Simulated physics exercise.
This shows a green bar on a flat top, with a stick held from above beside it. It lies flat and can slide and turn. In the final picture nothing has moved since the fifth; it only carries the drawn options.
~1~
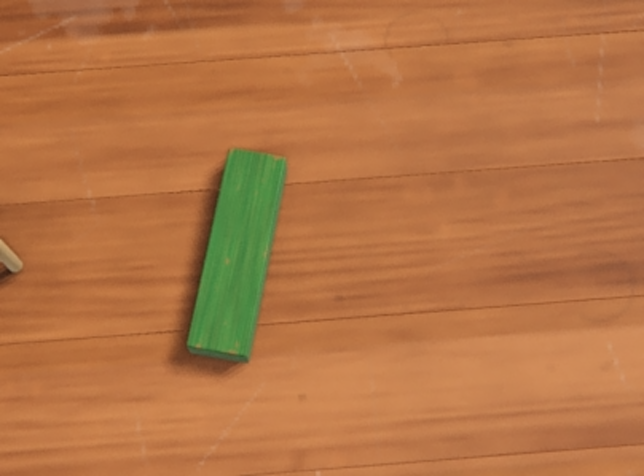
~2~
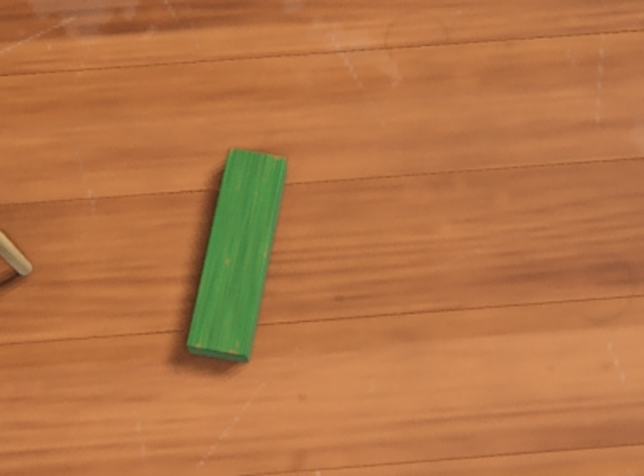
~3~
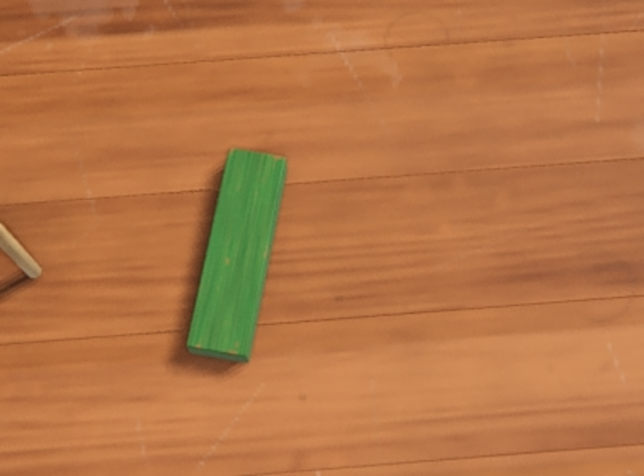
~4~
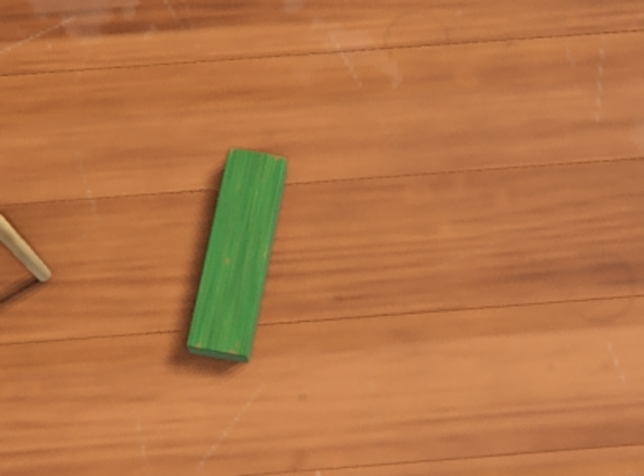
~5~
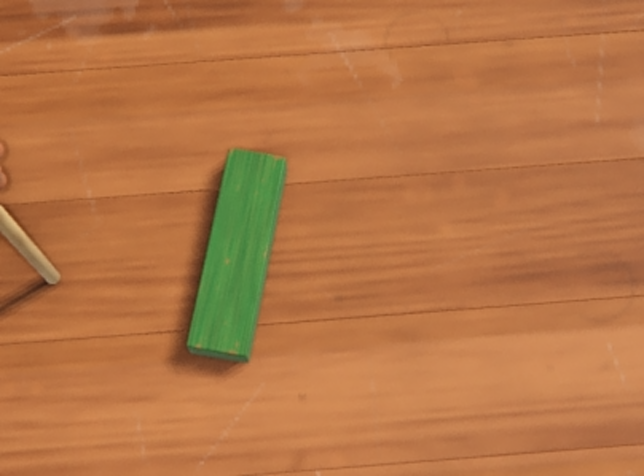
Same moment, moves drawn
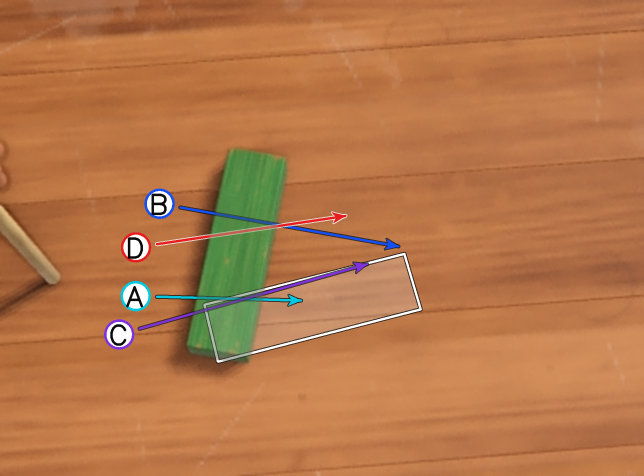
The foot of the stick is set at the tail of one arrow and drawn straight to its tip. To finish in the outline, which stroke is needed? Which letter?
B is the one.
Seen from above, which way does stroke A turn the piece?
On that stroke, anticlockwise.
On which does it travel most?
That is C.
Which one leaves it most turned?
That is C.
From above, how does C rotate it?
Anticlockwise.
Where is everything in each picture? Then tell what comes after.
The first frame shows green bar (237, 249).
The second frame shows green bar (237, 249).
The third frame shows green bar (237, 249).
The fourth frame shows green bar (237, 249).
The fifth frame shows green bar (237, 249).
On the copy, A from (157, 297) to (301, 301); B from (180, 207) to (398, 246); C from (139, 329) to (367, 264); D from (157, 244) to (346, 216).
On B. First, foot of the stick (259, 222), piece (268, 260).
Then, foot of the stick (336, 236), piece (303, 284).
Finally, foot of the stick (398, 247), piece (311, 297); it fills the outline.
By contrast, A leaves the piece out of the outline, at (305, 236); C leaves the piece out of the outline, at (335, 202); D leaves the piece out of the outline, at (303, 275).
